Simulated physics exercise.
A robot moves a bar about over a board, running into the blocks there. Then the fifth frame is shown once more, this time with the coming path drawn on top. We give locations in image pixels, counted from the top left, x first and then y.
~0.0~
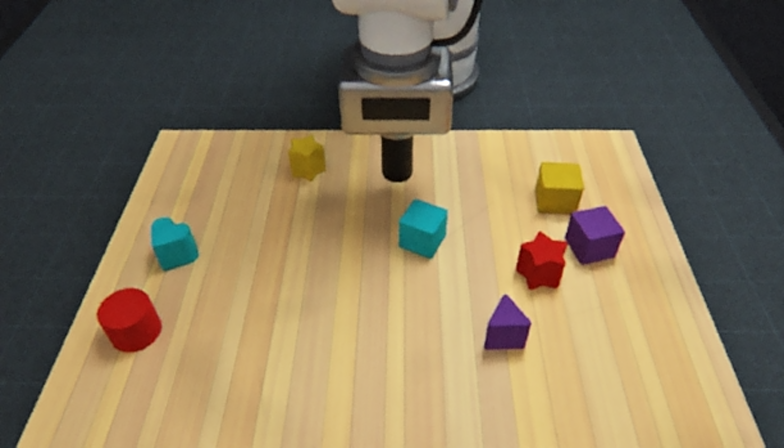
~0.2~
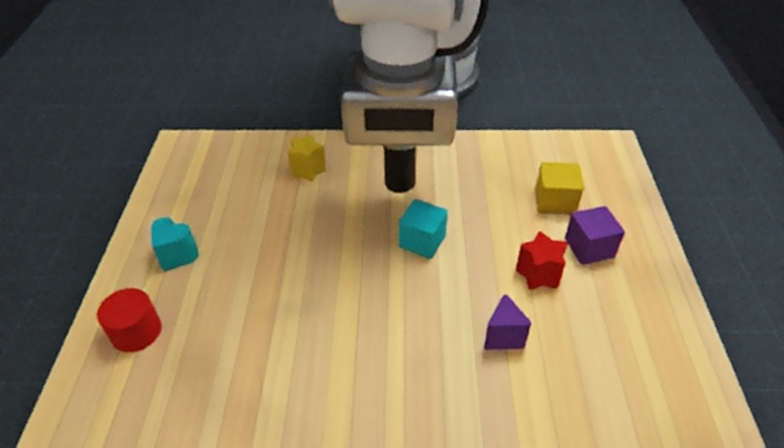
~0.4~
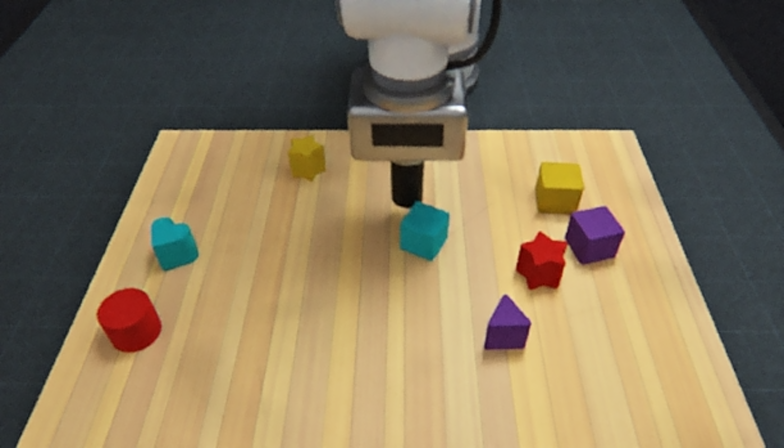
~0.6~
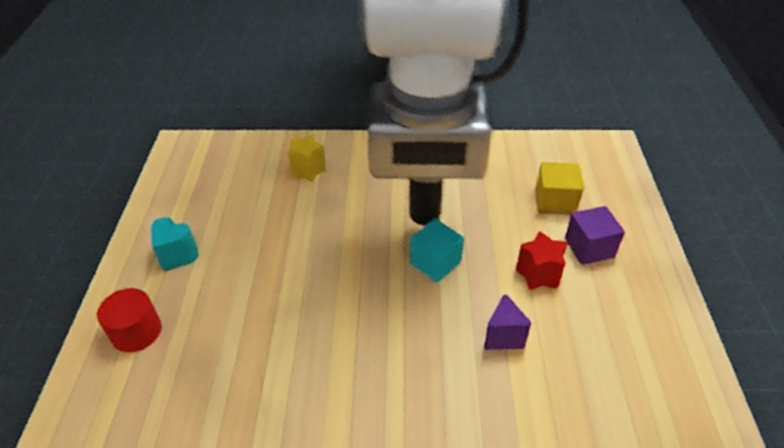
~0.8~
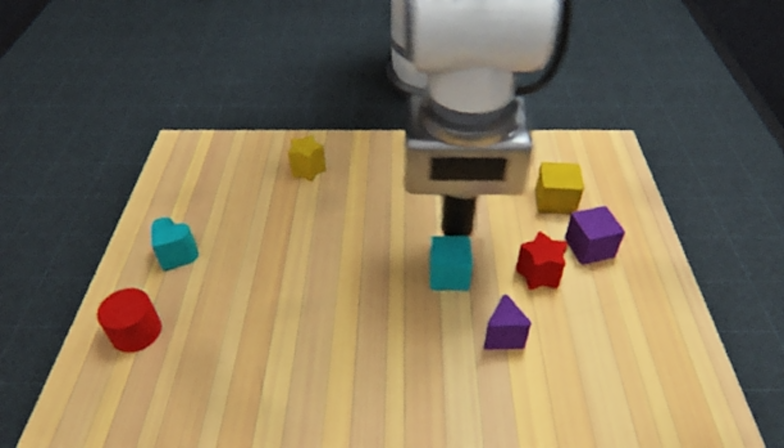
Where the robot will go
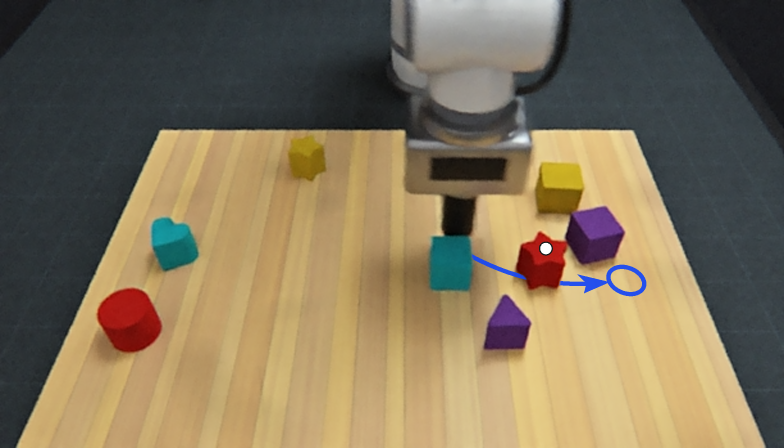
A robot arm lowers its black bar toward the viewer over a wooden board, meets the turquoise cube, and pushes it a short way forward and right, turning it slightly, while the surrounding red, purple, yellow and turquoise blocks stay still.
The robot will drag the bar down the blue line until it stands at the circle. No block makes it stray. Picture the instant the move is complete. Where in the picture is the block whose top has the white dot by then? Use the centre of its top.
I'd expect the centre of its top face to be at (672, 255).
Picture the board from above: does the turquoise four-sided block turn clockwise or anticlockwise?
Clockwise, looking down.
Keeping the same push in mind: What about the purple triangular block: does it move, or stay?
It keeps its spot.
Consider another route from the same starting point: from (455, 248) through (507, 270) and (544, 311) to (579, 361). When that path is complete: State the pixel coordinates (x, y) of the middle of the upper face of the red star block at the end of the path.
Its top middle will sit at (576, 264).
The drawn path runs from (455, 248) via (507, 272) and (567, 284), ending at (626, 280); the dot is on the red star block.
What follows on the original path. One third of the way, bar at (511, 253); turquoise four-sided block at (460, 257), turned 35° clockwise; red star block at (556, 250).
Two thirds of the way, bar at (573, 265); turquoise four-sided block at (460, 257), turned 35° clockwise; red star block at (616, 256), turned 35° anticlockwise; purple four-sided block at (602, 221).
At the end, bar at (634, 262); turquoise four-sided block at (460, 257), turned 35° clockwise; purple triangular block not moved; red star block at (672, 255), turned 50° anticlockwise; purple four-sided block at (602, 221).
